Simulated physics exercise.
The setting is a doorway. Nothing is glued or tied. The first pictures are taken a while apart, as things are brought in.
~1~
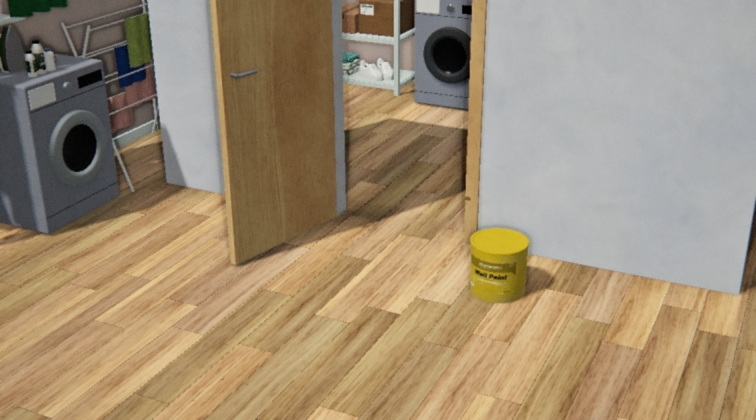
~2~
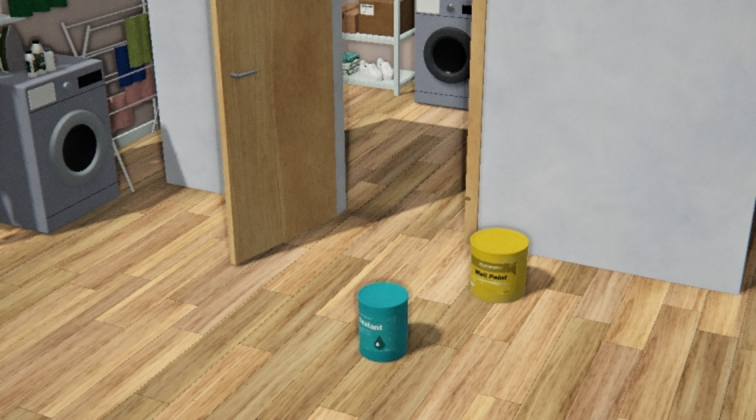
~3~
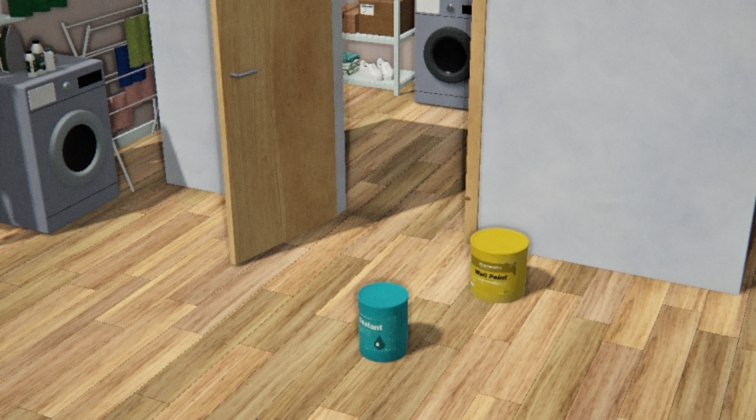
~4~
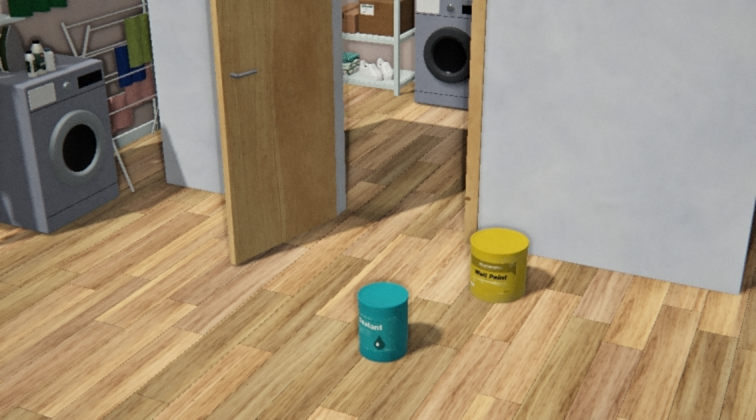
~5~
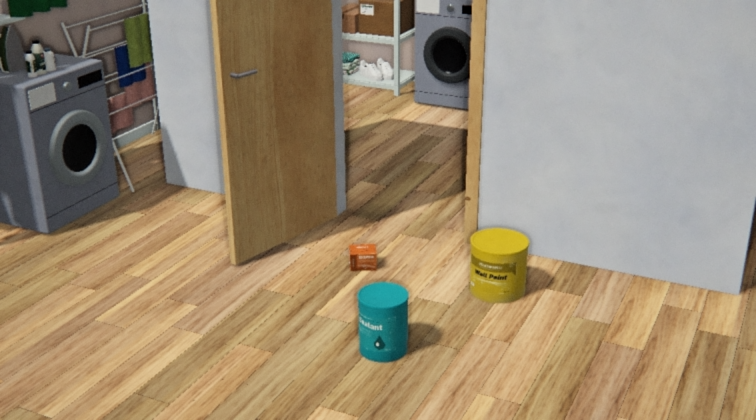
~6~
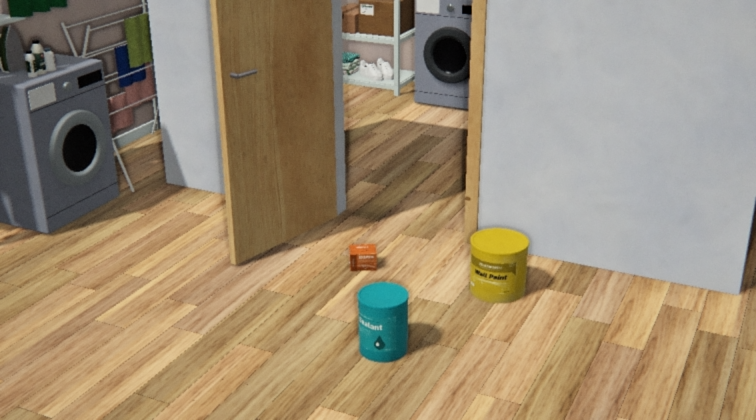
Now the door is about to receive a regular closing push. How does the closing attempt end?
I'd say the door gets there this time.
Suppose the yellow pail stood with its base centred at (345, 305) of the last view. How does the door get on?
Result: Door meets the jamb.
Then, 1.00 s after the last picture, door 67° open.
Then, 1.50 s after the last picture, door 41° open; orange box slid about its own width near (394, 252).
Then, 1.80 s after the last picture, door 25° open; orange box slid well along near (420, 243).
Then, 2.20 s after the last picture, door 5° open; orange box slid well along near (445, 229).
At rest, door 0° open; moved from the start, orange box; the other 2 in place. Seen from the same camera at the end, orange box near (450, 223).
